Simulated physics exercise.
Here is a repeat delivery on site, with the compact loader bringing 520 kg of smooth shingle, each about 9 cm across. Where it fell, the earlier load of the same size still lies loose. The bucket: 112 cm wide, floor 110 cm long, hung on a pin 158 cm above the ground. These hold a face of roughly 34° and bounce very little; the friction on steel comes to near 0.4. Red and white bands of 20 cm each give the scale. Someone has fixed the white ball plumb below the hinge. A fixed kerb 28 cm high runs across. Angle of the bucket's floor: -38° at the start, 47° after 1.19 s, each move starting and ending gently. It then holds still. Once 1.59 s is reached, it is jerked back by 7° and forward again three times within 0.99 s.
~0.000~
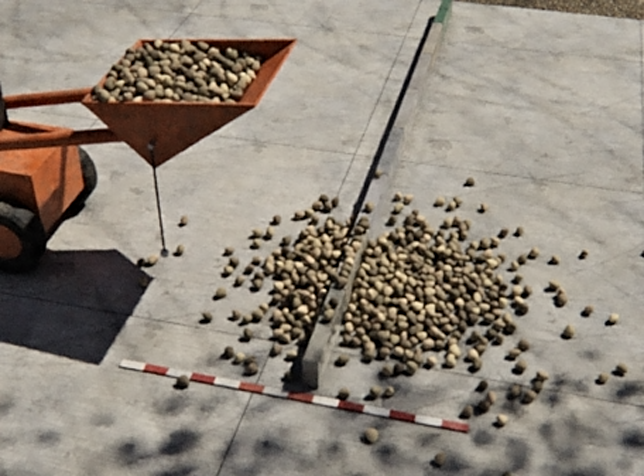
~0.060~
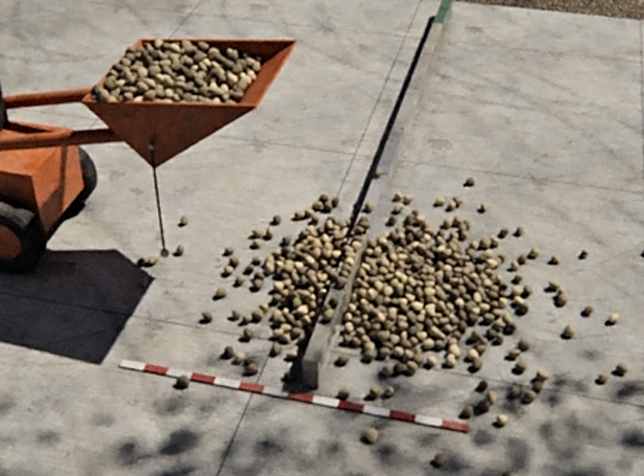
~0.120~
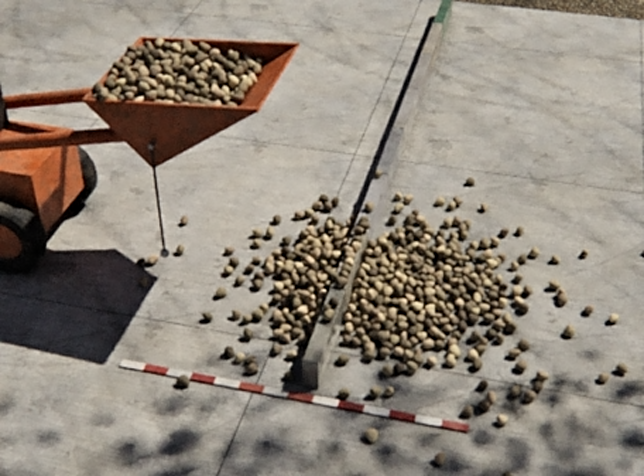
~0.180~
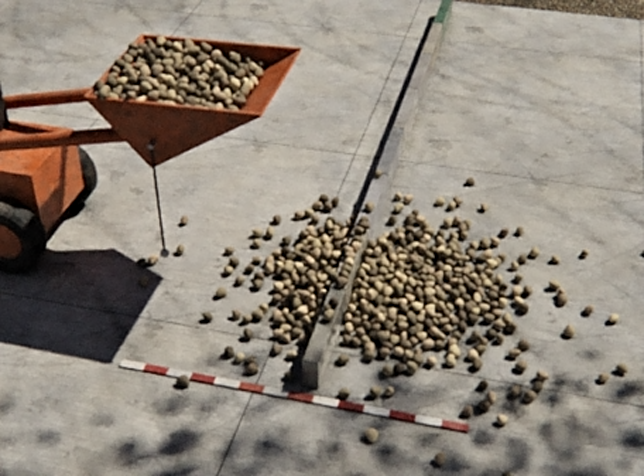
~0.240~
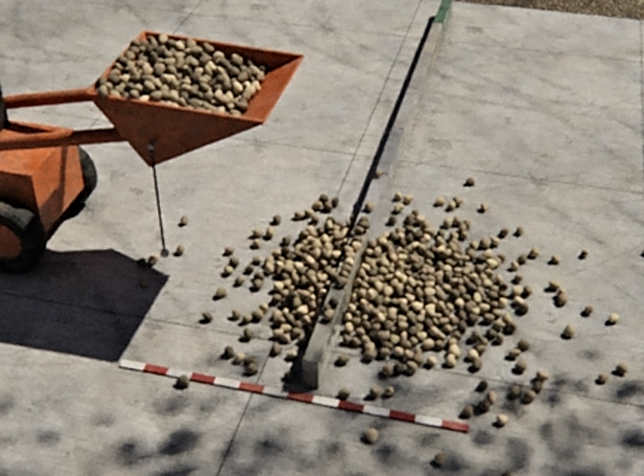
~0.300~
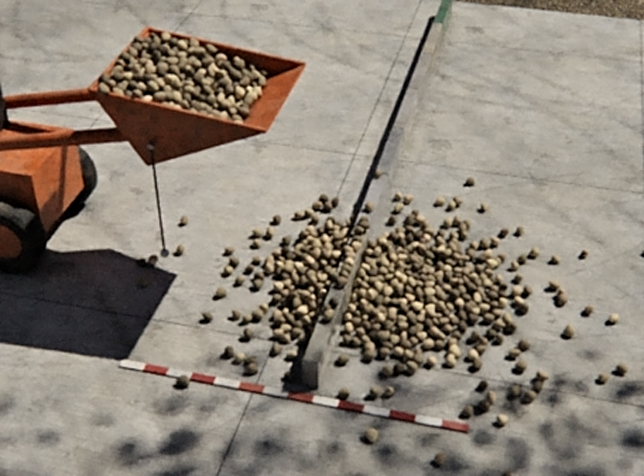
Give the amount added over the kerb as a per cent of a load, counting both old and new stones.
About 1 per cent of a load.
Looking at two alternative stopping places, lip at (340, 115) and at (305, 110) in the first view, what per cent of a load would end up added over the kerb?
80 % and 35 %.
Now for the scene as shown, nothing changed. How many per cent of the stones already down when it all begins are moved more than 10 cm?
Estimate: 10 %, roughly.
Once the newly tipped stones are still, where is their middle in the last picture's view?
Roughly at (296, 265) in the last picture.
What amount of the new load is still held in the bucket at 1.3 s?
I'd say about 40 per cent.
After 0.9 s the floor is at 34°; in per cent of one load, 100 in the bucket, 37 on this side of the kerb, 64 over the kerb; the foremost stones are at (613, 316).
After 1.3 s the floor is at 47°; in per cent of one load, 38 in the bucket, 98 on this side of the kerb, 64 over the kerb; the foremost stones are at (613, 316).
After 3.0 s the floor is at 47°; in per cent of one load, 0 in the bucket, 135 on this side of the kerb, 65 over the kerb; the foremost stones are at (613, 316).
After 5.8 s the floor is at 47°; in per cent of one load, 0 in the bucket, 135 on this side of the kerb, 65 over the kerb; the foremost stones are at (613, 316). Net gain over the kerb, 1.
